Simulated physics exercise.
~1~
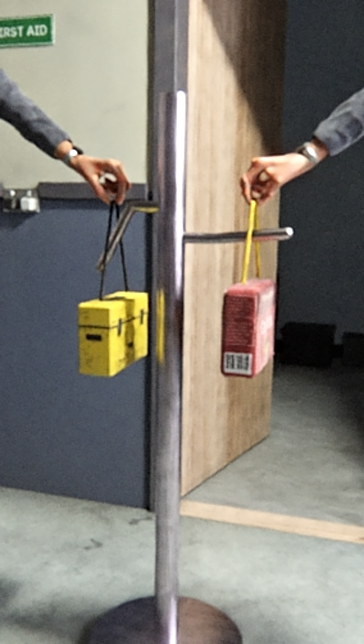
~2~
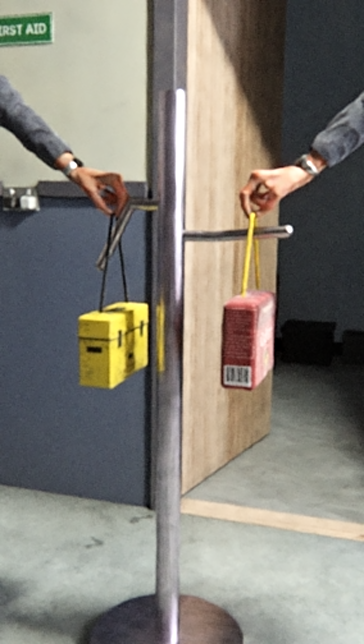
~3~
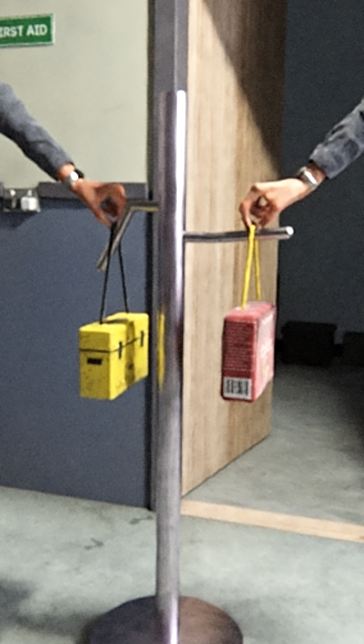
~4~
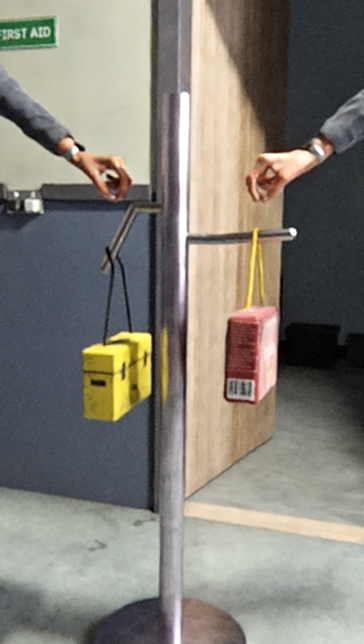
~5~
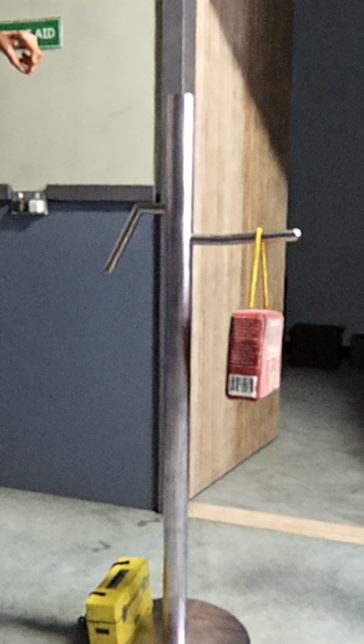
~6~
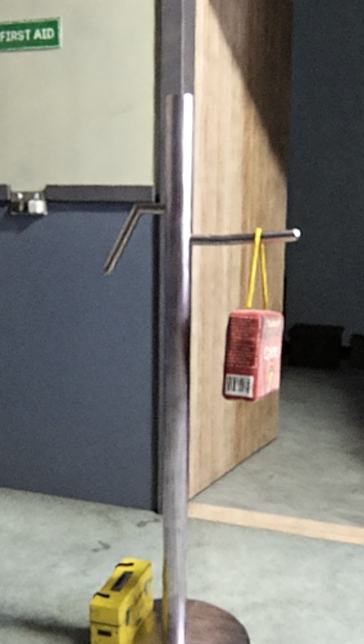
A yellow case and a red bag hang by thin loops from two hands, one on each side of a metal stand with a round base. The stand is seen from the front in a room with a grey floor, a dark blue panel and green first aid sign at left, and a wooden door at right. The hands lower the loops onto the pegs, the left one bent downward, the right one nearly level. Both hands let go and draw back. The yellow case slips off and ends on the floor by the base, while the red bag stays hanging.
